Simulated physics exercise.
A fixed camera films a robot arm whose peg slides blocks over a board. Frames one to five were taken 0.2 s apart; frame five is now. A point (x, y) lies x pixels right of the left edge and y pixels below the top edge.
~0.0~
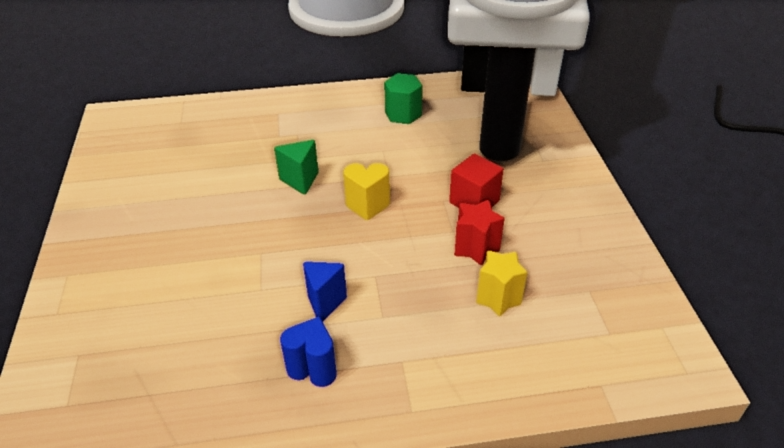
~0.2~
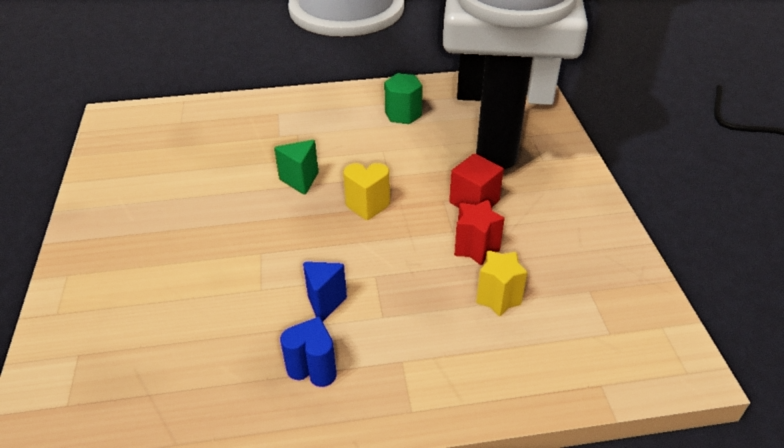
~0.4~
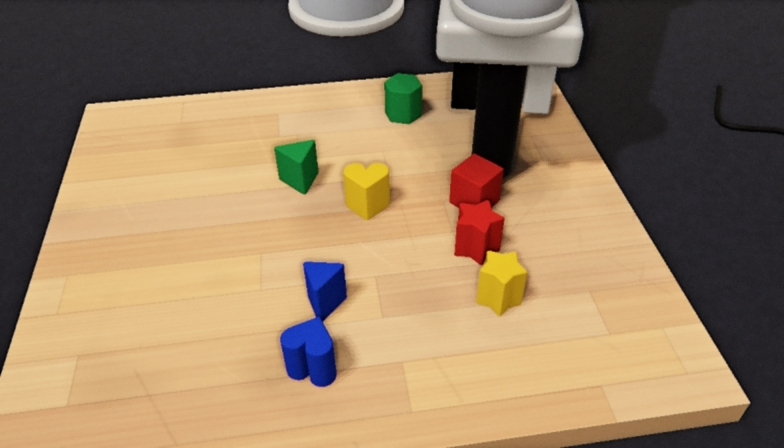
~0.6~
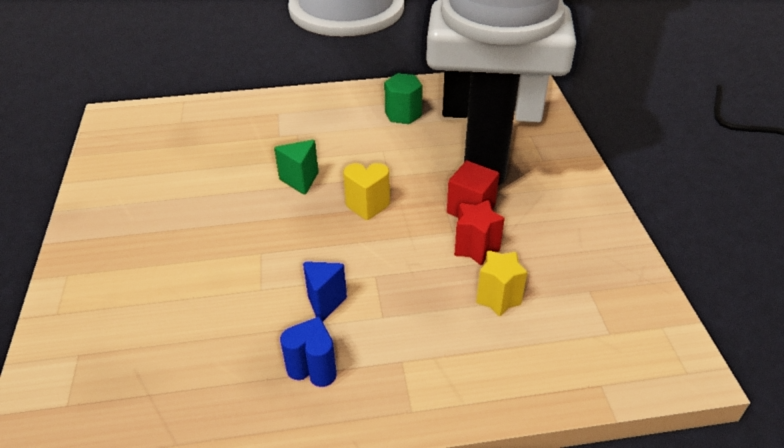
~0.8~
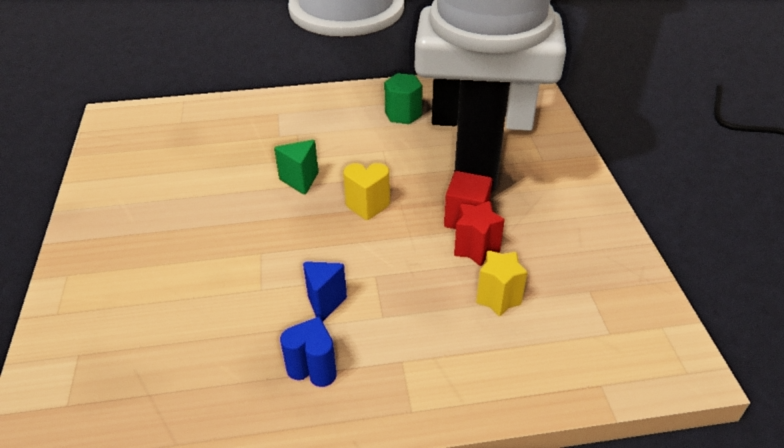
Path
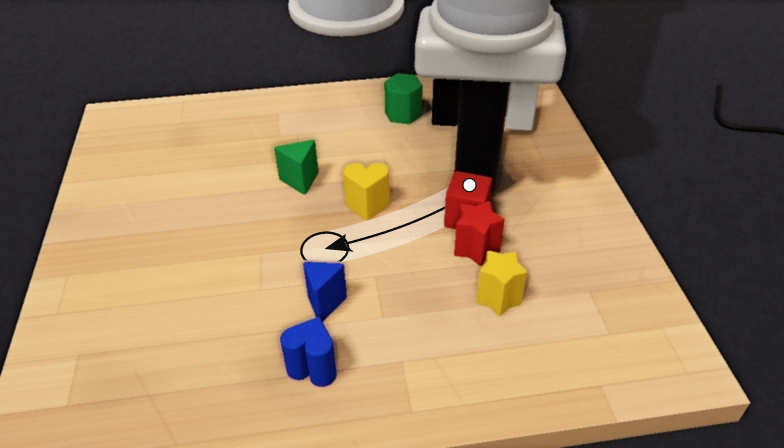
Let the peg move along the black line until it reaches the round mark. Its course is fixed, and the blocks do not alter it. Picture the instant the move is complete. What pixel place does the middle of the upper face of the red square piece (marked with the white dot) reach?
Around pixel (449, 210).
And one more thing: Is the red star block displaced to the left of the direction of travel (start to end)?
Short answer: Yes.
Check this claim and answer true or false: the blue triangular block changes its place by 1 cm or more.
The statement is incorrect.
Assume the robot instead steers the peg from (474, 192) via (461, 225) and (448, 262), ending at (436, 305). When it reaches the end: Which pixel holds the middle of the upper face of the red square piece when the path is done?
The centre of its top will be at (432, 310).
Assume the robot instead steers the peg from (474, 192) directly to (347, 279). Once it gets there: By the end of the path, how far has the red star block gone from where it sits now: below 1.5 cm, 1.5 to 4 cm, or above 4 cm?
It travels between 1.5 and 4 cm.
The drawn path runs from (474, 192) by way of (407, 224) to (325, 249); the dot is on the red square piece.
What follows on the original path. One third of the way, peg at (431, 206); red square piece at (449, 209), turned 45° anticlockwise; red star block at (483, 229), turned 30° anticlockwise.
Two thirds of the way, peg at (380, 225); red square piece at (449, 210), turned 50° anticlockwise; red star block at (484, 229), turned 30° anticlockwise.
At the end, peg at (324, 240); blue triangular block not moved; yellow heart not moved; red square piece at (449, 210), turned 50° anticlockwise; red star block at (484, 229), turned 30° anticlockwise.
